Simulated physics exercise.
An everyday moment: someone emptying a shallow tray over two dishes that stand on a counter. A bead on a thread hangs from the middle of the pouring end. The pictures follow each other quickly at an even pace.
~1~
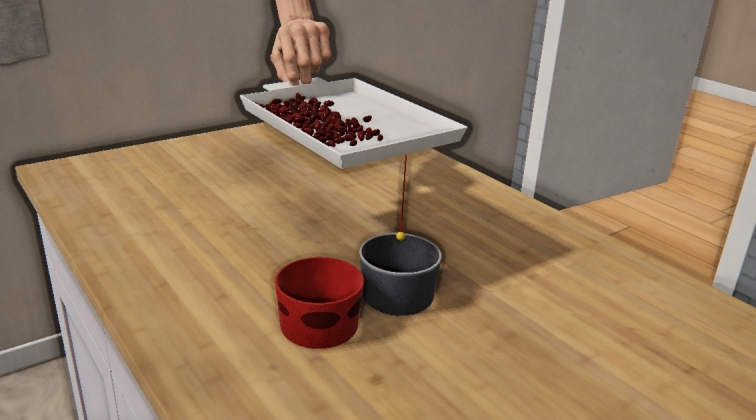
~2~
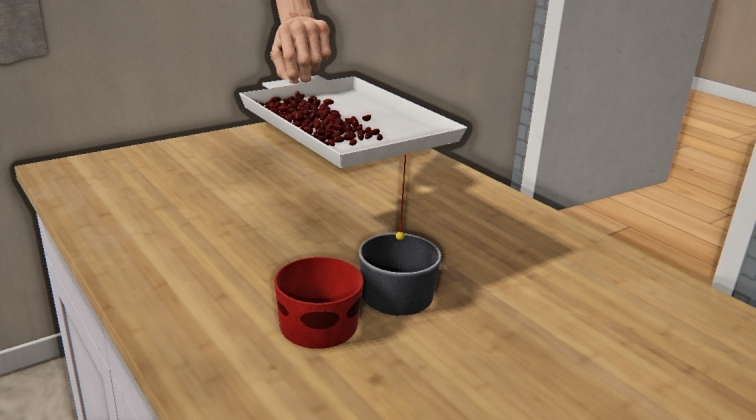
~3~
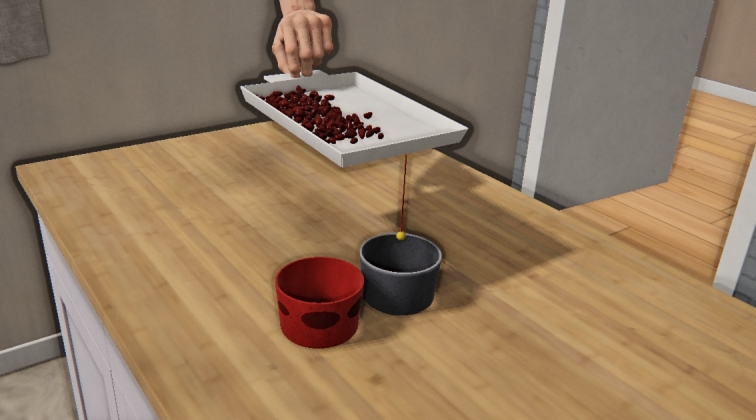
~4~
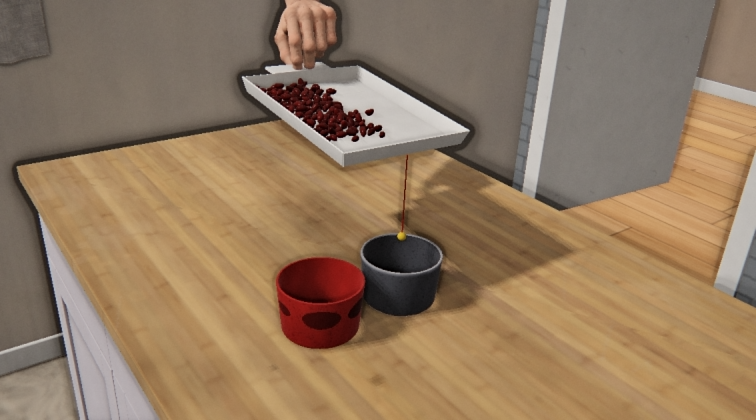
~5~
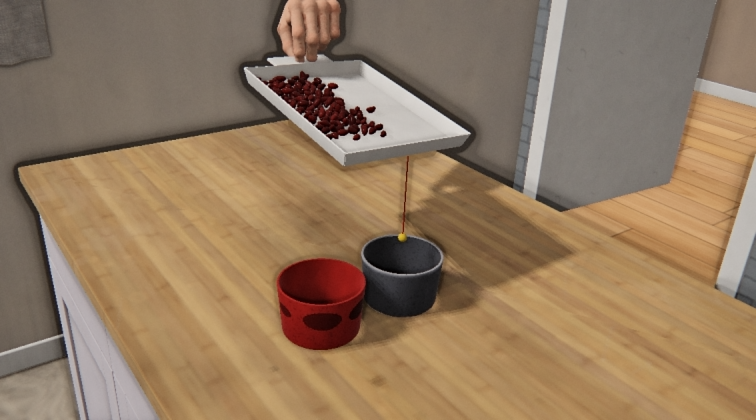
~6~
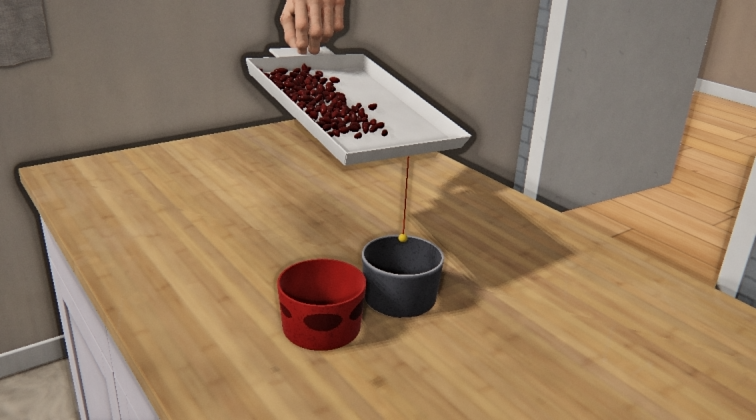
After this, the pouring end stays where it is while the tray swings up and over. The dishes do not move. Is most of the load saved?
Caught overall: Under half.
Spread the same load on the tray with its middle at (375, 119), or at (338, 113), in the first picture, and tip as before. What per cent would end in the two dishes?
Roughly 20 per cent, and 10 per cent.
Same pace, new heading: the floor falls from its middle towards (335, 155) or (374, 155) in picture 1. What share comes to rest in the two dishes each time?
Near 70 % and 70 %.
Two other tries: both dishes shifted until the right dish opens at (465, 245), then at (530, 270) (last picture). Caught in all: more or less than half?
One: The larger part. Two: Not half.
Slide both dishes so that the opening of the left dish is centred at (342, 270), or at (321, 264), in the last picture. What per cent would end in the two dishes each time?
First some 30, then 0 per cent.
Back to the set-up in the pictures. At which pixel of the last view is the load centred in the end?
Roughly at (467, 289).
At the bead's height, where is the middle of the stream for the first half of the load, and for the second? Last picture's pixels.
Early half (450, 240), late half (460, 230).
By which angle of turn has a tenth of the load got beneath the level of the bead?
Roughly 75°.
Shortly afterwards, tray tipped steeply; all but a few on the tray; only a few outside both; only a few in the air.
Next, tray tipped right over; near two thirds on the tray; a little in the right dish; a little outside both; near a quarter in the air.
Some moments later, tray tipped past a quarter turn; near a quarter in the right dish; the bulk outside both.
In the end, tray tipped past a quarter turn; none at all in the left dish; near a quarter in the right dish; the bulk outside both.
